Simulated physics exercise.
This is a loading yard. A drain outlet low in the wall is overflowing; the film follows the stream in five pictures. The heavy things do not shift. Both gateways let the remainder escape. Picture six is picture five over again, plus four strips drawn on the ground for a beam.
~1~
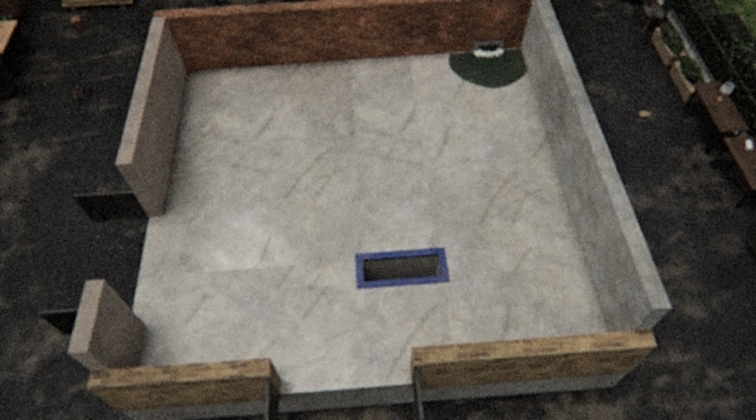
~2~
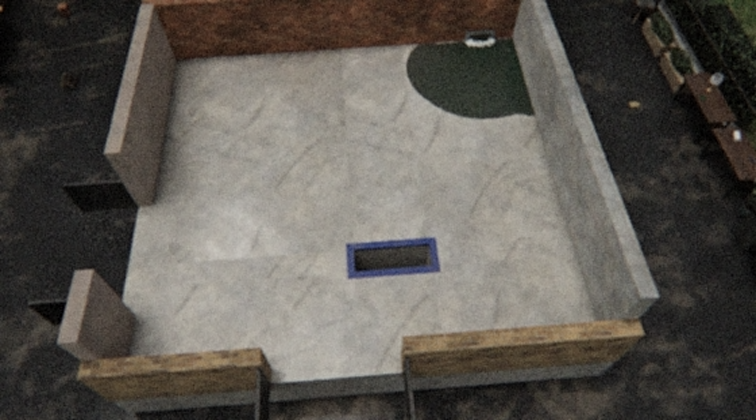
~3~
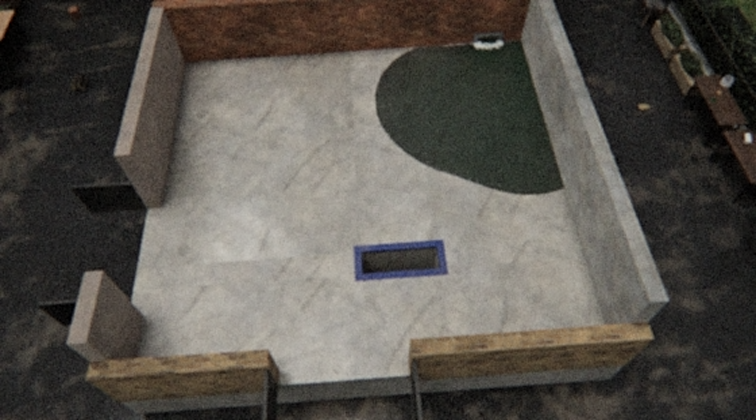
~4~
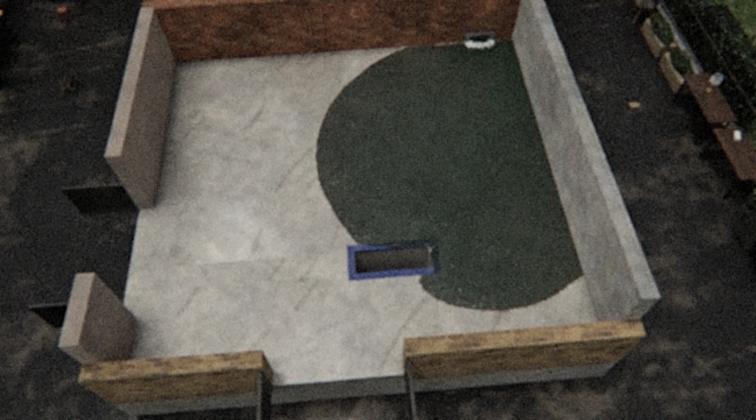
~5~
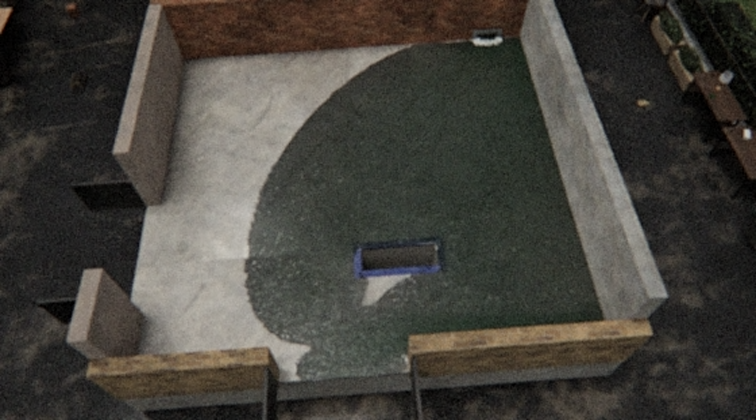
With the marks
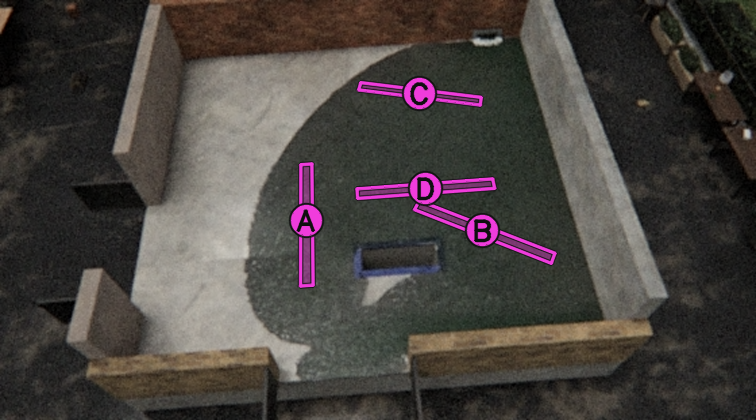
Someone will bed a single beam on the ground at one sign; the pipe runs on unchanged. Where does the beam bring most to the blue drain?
A beats the others.
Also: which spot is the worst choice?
Here it is spot D.
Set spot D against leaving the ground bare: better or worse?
Spot D is worse.
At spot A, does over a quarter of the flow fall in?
Yes, it does.
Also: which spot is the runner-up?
Here it is spot C.
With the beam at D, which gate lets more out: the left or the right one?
The right gate.
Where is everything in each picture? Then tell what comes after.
In the first picture, outfall at (488, 47); blue drain at (402, 268); open gate at (154, 267); open gate at (345, 373); 3 % of the ground under water, visible out to (473, 81); blue drain still dry.
In the second picture, 9 % of the ground under water, visible out to (527, 110); blue drain still dry.
In the third picture, 21 % of the ground under water, visible out to (563, 184); blue drain still dry.
In the fourth picture, 42 % of the ground under water, visible out to (486, 304); blue drain taking water.
In the fifth picture, 60 % of the ground under water, visible out to (271, 319); blue drain taking water.
In magenta, A from (306, 285) to (306, 164); B from (416, 205) to (553, 258); C from (359, 86) to (480, 101); D from (357, 193) to (493, 183).
If A is chosen, about 33 % of the stream goes into the blue drain, about 65 % out by the gates.
If B is chosen, about 10 % of the stream goes into the blue drain, about 90 % out by the gates.
If C is chosen, about 16 % of the stream goes into the blue drain, about 84 % out by the gates.
If D is chosen, about 2 % of the stream goes into the blue drain, about 98 % out by the gates.
